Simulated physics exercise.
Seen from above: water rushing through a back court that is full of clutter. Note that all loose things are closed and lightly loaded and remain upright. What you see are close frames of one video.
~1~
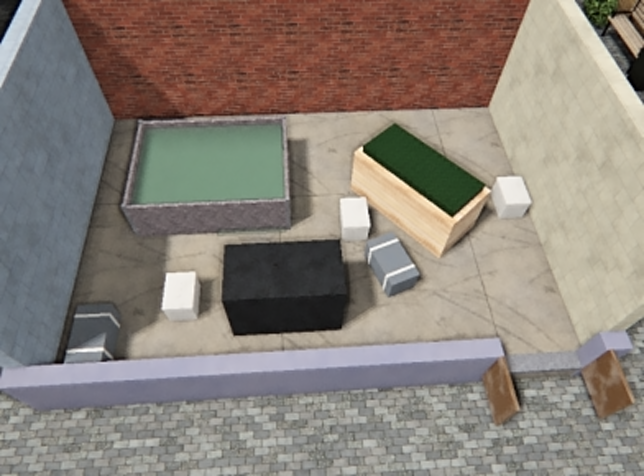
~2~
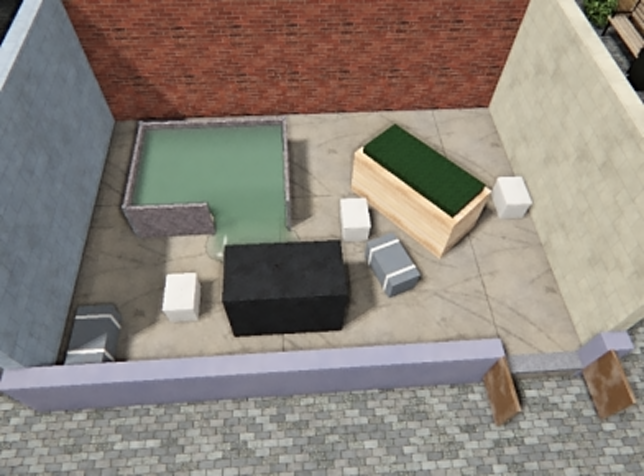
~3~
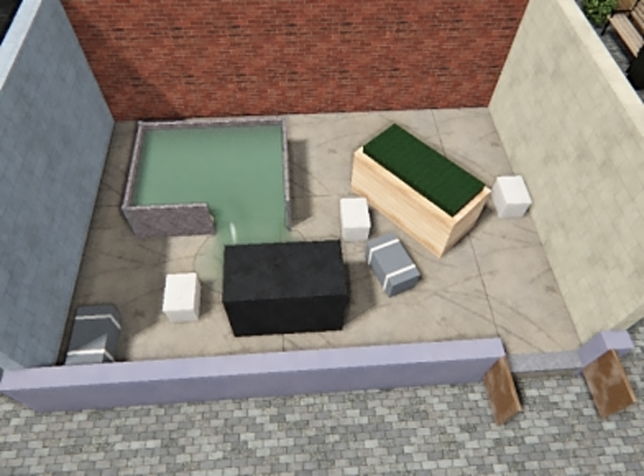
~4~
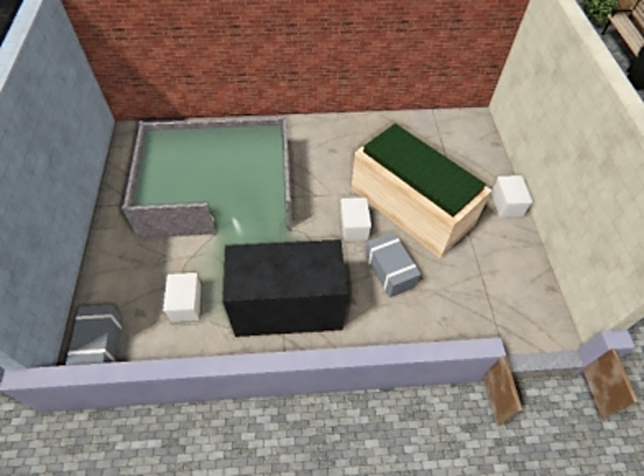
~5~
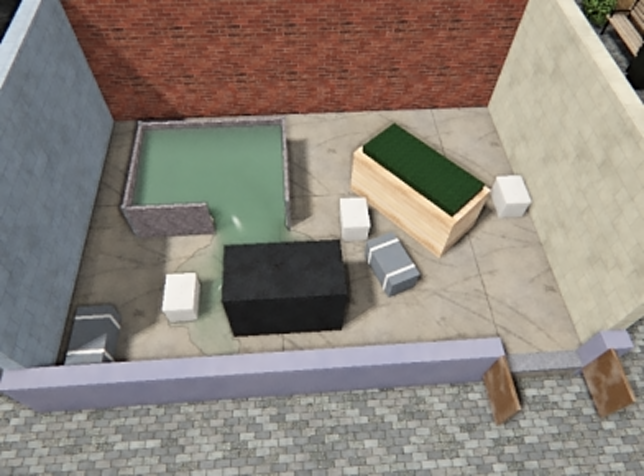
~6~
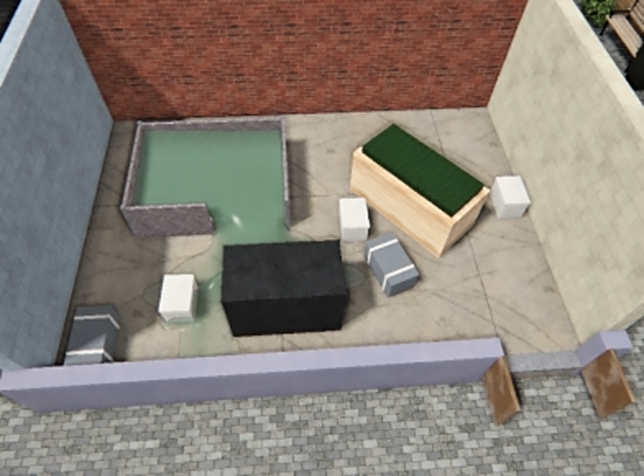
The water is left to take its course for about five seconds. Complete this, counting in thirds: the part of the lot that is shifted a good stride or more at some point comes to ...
It comes to at least two thirds.
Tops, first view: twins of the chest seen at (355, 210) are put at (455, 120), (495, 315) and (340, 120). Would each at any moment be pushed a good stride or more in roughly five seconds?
In sequence: Hardly budges; knocked well away; hardly budges.
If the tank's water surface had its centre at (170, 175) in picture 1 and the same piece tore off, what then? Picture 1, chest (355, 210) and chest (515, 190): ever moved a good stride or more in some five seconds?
Made the full stretch, then stopped short.
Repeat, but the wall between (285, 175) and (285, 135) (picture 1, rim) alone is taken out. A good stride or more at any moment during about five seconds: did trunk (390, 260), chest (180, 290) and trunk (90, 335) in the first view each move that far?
First covers that distance, second stays short of it, third stays short of it.
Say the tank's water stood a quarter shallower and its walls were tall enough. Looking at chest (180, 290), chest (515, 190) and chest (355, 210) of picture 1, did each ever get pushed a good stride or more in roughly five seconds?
As asked: Went the distance, fell short, went the distance.
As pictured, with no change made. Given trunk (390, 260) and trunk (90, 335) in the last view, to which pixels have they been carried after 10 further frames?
I'd say around (515, 282) for the first and around (57, 324) for the second.
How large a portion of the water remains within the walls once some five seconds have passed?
92 %.
A moment on, 1 of 5 are well off their spots; 0 afloat.
Next, 3 of 5 are well off their spots; 2 afloat.
Later, 4 of 5 are well off their spots; 3 afloat.
In the end, 4 of 5 are well off their spots, and 4 have been at some point; 3 afloat.
